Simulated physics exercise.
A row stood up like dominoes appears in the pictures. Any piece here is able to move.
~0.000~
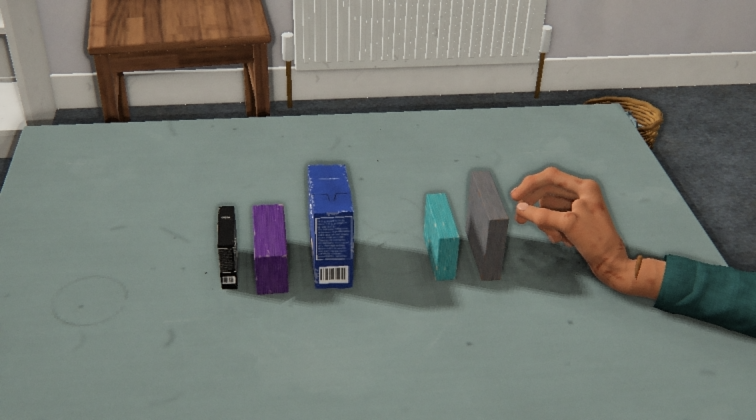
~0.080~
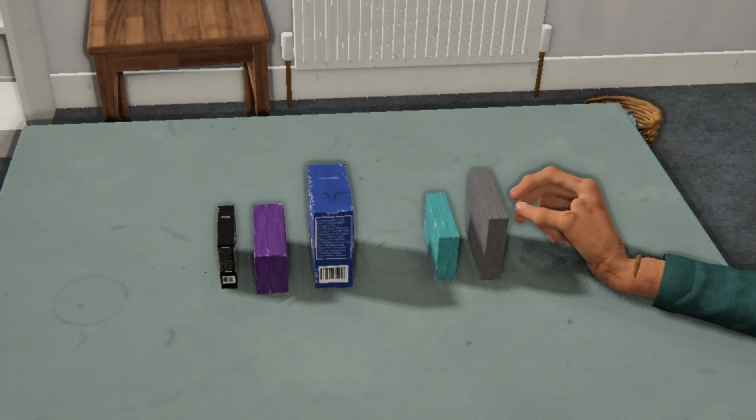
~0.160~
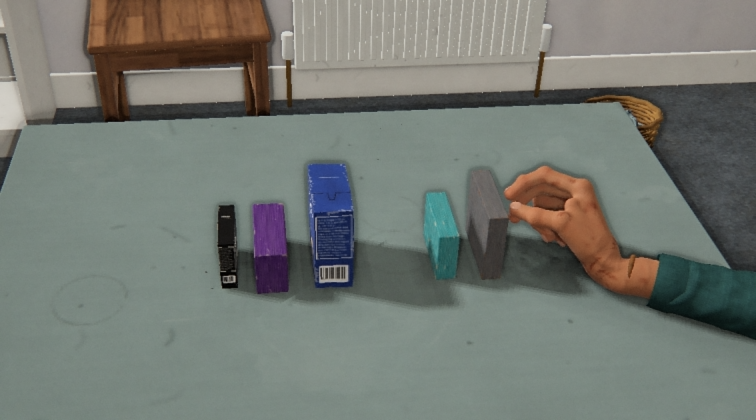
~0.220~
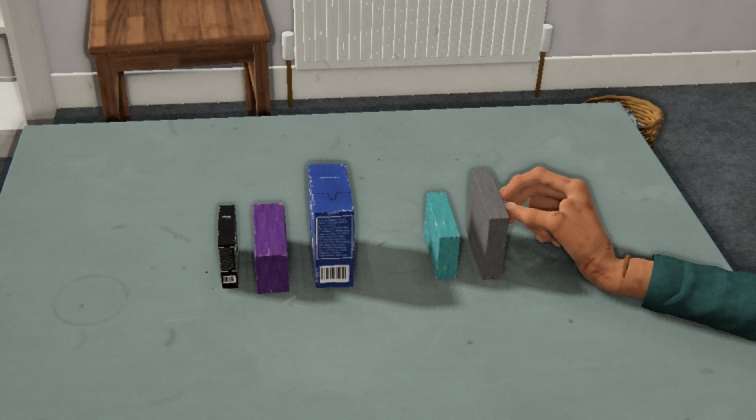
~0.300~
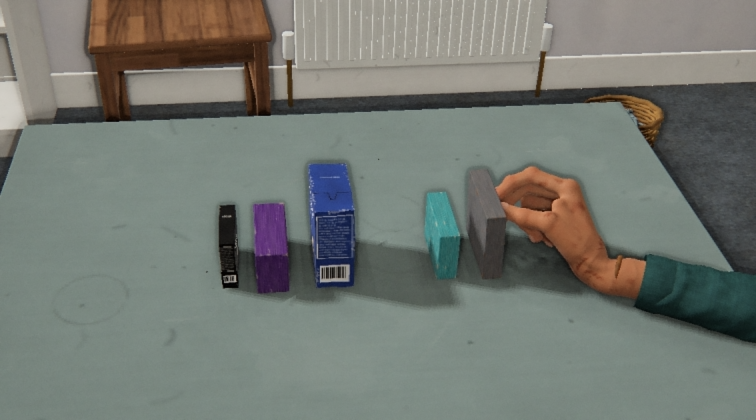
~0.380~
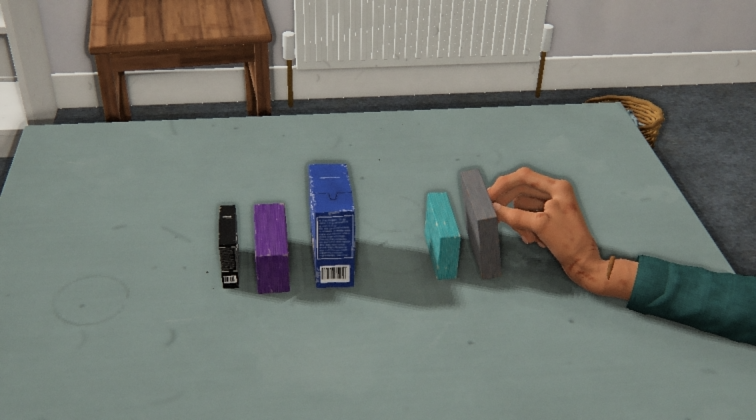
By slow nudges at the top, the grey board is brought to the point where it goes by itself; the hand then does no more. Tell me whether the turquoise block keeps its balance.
It loses it and falls.
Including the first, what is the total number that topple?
2 in total.
After 0.68 s, grey board 37° over; turquoise block turned 19° from how it was put near (432, 235).
After 0.88 s, grey board 65° over; turquoise block on its side near (401, 251).
After 2.38 s, turquoise block resting near (400, 250).
In the end (3.7 s), toppled on the table, turquoise block; the other 2 unmoved. At the end, from the last picture's camera, turquoise block near (401, 250).
